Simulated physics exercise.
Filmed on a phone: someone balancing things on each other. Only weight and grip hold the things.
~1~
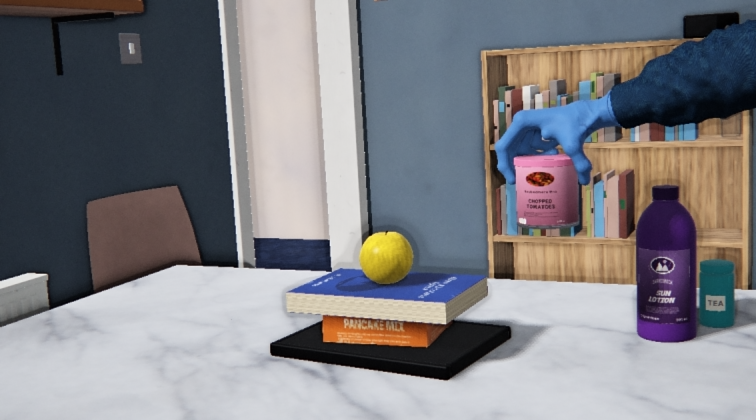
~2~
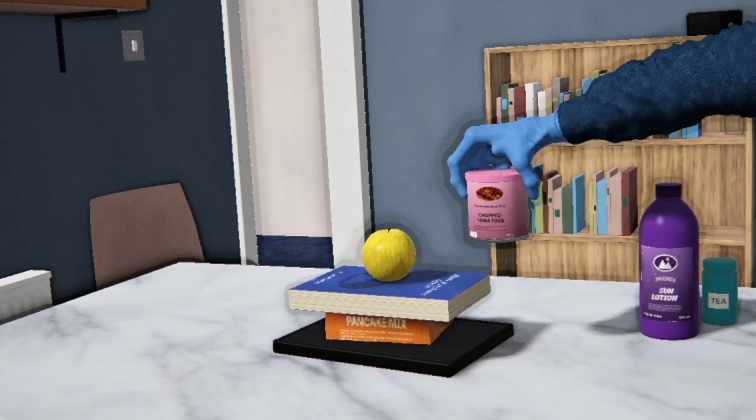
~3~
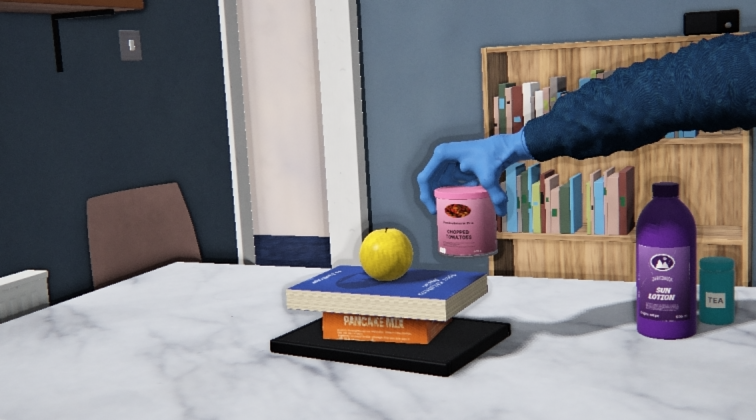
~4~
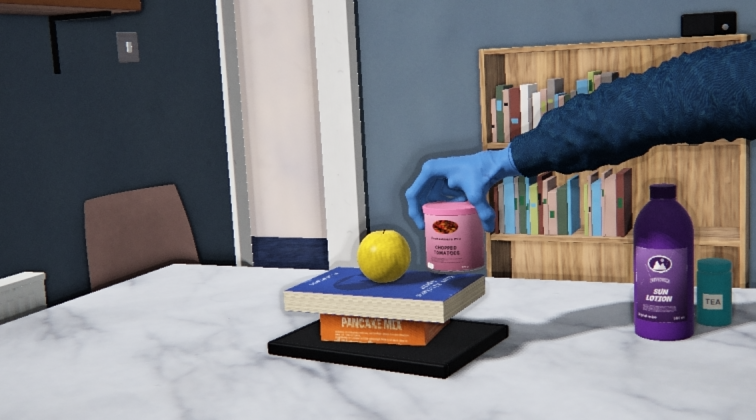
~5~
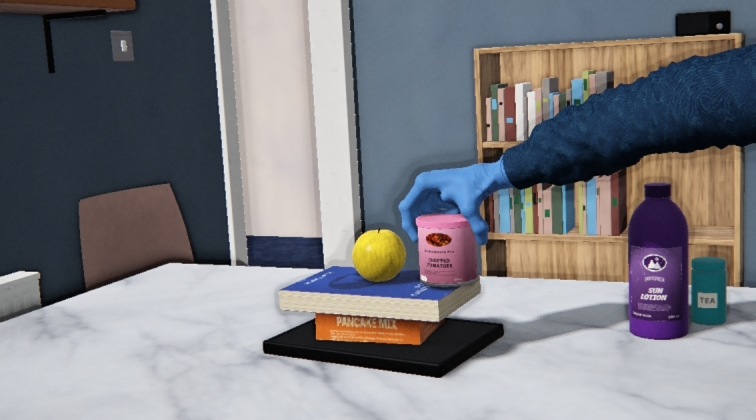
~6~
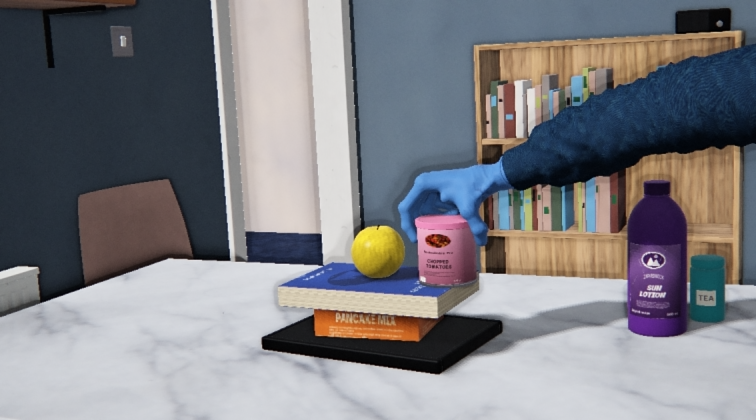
A blue hand carried a pink pot leftward and down from in front of the bookshelf, then set it on the blue book beside a yellow apple, still holding it above the orange packet and black tray.
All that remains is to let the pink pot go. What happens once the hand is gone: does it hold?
Outcome: The pile keeps its balance.
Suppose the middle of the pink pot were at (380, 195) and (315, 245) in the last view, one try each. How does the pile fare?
In the first case it gives way; in the second case it keeps its balance.
Then, 0.30 s past the last view, nothing moves.
Then, 1.20 s past the last view, pink pot resting near (448, 251).
Finally, all 7 still in place. Final places as the last picture's camera would see them, pink pot near (448, 251). The pile stays up.
